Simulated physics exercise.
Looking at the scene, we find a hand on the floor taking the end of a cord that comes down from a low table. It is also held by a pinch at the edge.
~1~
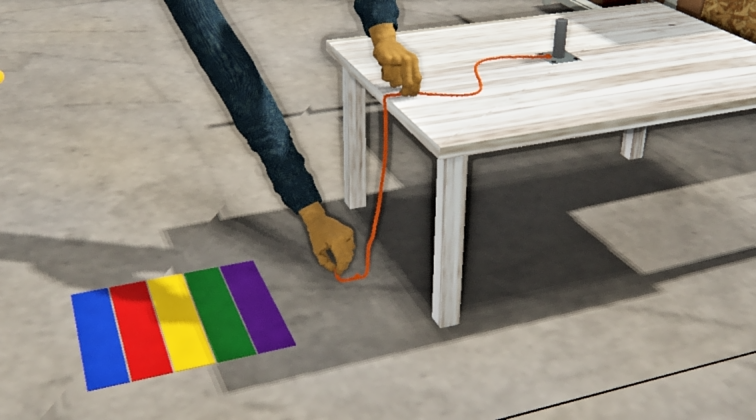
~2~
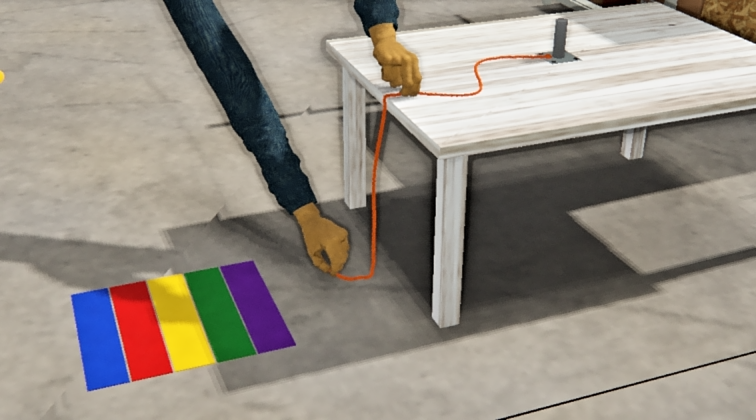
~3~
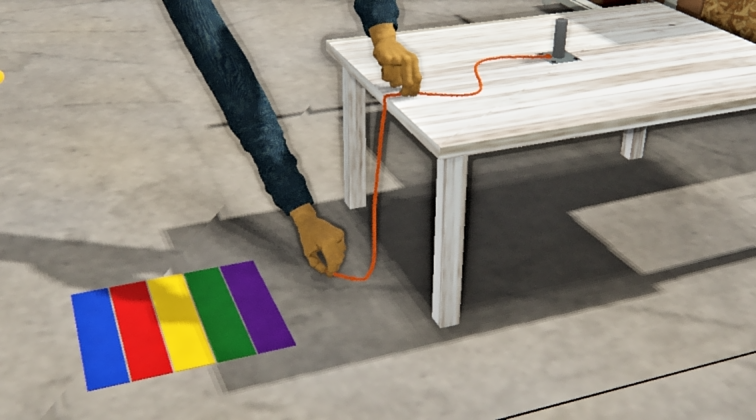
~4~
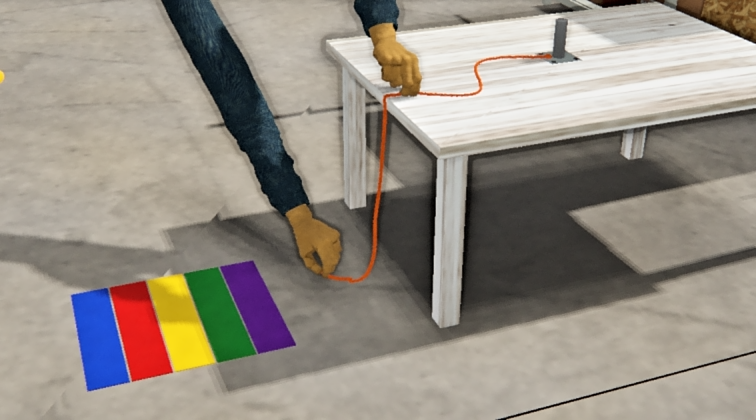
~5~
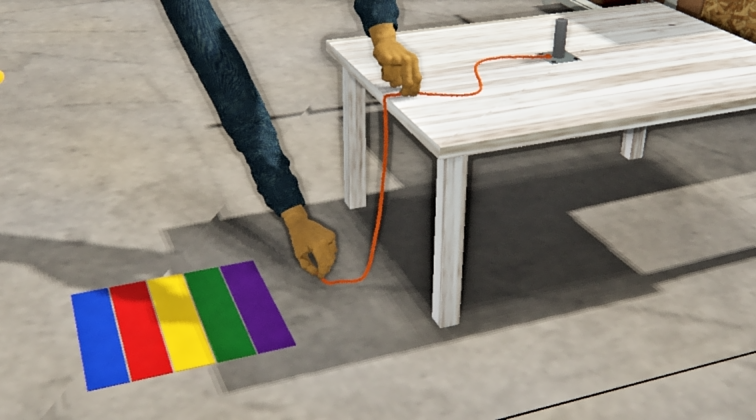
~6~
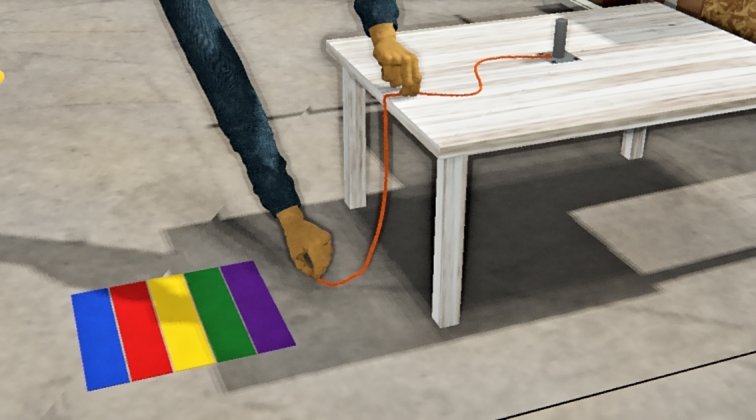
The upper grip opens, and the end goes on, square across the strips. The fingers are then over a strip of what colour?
A red strip.
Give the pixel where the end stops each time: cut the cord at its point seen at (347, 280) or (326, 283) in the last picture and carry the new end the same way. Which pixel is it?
I'd say somewhere near (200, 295) the first time and near (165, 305) the second time.
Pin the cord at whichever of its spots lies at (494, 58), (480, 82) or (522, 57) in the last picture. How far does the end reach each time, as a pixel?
Taking the tries in turn: (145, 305), (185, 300) and (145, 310).
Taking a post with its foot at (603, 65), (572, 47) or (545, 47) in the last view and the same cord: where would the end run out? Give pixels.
Roughly (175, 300), (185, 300) and (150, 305).
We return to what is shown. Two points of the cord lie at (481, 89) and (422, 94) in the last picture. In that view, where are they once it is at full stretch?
They finish at (423, 85) and (367, 111) respectively.
Soon after, end near (209, 295); over green.
Then, end near (164, 304); over yellow.
At full stretch, end near (138, 309); over red. It halts on the red strip.
